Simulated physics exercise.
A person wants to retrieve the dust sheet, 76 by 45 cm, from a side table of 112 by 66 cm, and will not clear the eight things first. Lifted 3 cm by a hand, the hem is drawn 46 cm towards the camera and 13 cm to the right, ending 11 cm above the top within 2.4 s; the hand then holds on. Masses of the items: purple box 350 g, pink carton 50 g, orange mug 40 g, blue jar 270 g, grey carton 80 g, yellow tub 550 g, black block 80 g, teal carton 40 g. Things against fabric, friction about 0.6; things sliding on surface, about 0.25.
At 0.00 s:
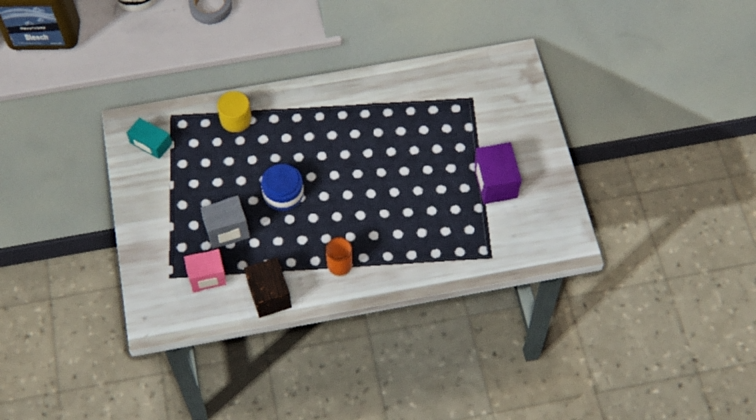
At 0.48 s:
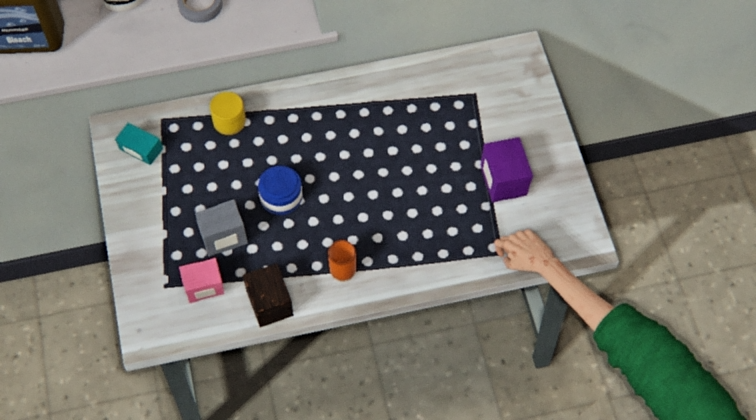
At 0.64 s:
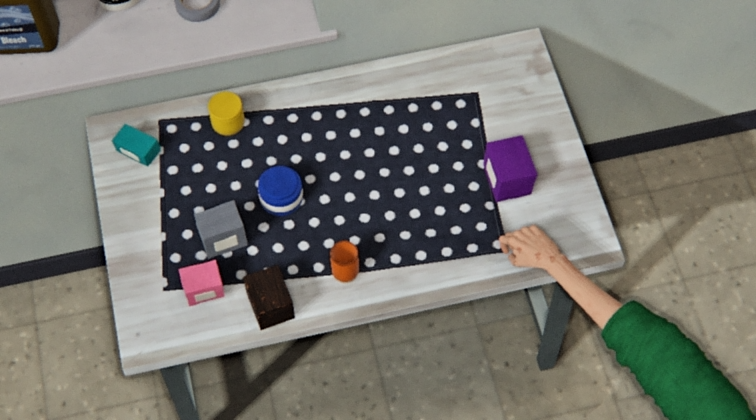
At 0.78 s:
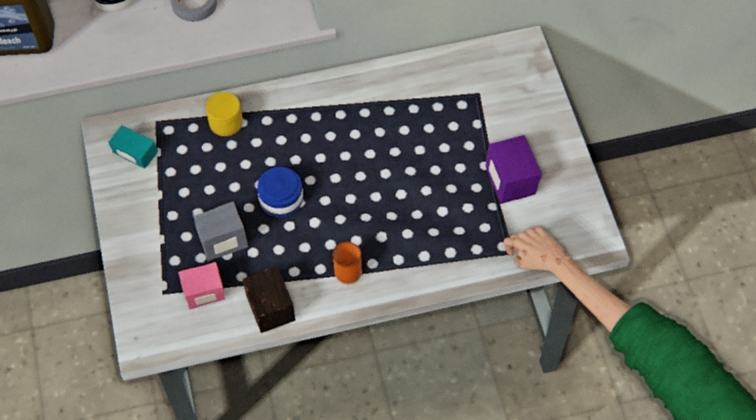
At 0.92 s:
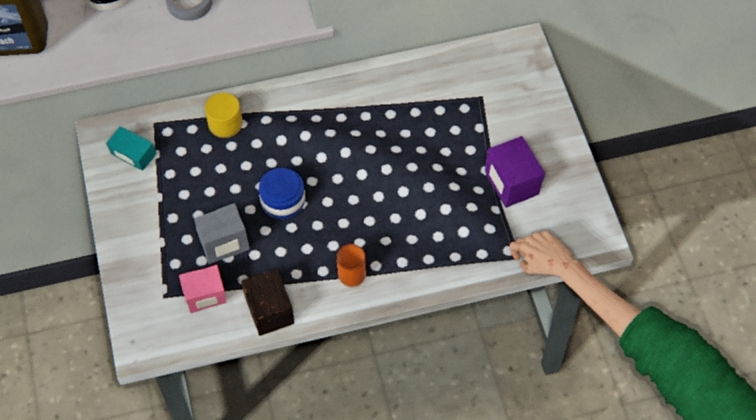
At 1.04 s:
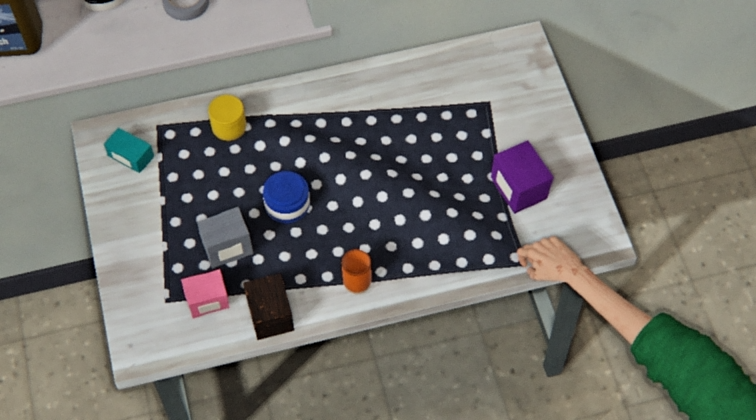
A hand in a green sleeve comes in from the right and grips the near right corner of a dark, white-dotted cloth on a pale wooden side table, seen from above. On or beside the cloth sit yellow, blue, orange, grey, pink, black, teal and purple objects. The hand draws the corner slightly rightward, creasing the cloth and shifting things on it a little, while the view drifts slightly.
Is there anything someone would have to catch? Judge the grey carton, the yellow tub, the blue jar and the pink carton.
Outcome: Grey carton: Overboard; yellow tub: Aboard; blue jar: Overboard; pink carton: Overboard.
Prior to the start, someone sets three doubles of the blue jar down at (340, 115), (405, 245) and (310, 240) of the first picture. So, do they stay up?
In order: Holds on; comes off; comes off.
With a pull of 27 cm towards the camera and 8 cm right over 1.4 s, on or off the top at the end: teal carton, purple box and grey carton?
Then teal carton holds on, purple box holds on and grey carton holds on.
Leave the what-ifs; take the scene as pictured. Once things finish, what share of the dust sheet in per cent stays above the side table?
I'd estimate close to 30 per cent.
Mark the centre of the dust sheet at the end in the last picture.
About (496, 305).
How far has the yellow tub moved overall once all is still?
Yellow tub: 50 cm.
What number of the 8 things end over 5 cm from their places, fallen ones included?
The number is 7.
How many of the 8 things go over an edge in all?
That gives 6.
At 1.5 s, 95 % of the dust sheet is still over the top; yellow tub 14 cm off its start, blue jar 13 cm off its start, grey carton 11 cm off its start.
At 2.0 s, 75 % of the dust sheet is still over the top; yellow tub 28 cm off its start, blue jar 26 cm off its start, grey carton 23 cm off its start.
At 2.5 s, 50 % of the dust sheet is still over the top; pink carton over the edge, yellow tub 41 cm off its start at (375, 186), blue jar 39 cm off its start at (417, 289).
At 3.0 s, 30 % of the dust sheet is still over the top; blue jar over the edge, grey carton over the edge, yellow tub 51 cm off its start.
At 4.6 s, 30 % of the dust sheet is still over the top; blue jar over the edge, grey carton over the edge, yellow tub 52 cm off its start at (409, 221), pink carton over the edge.
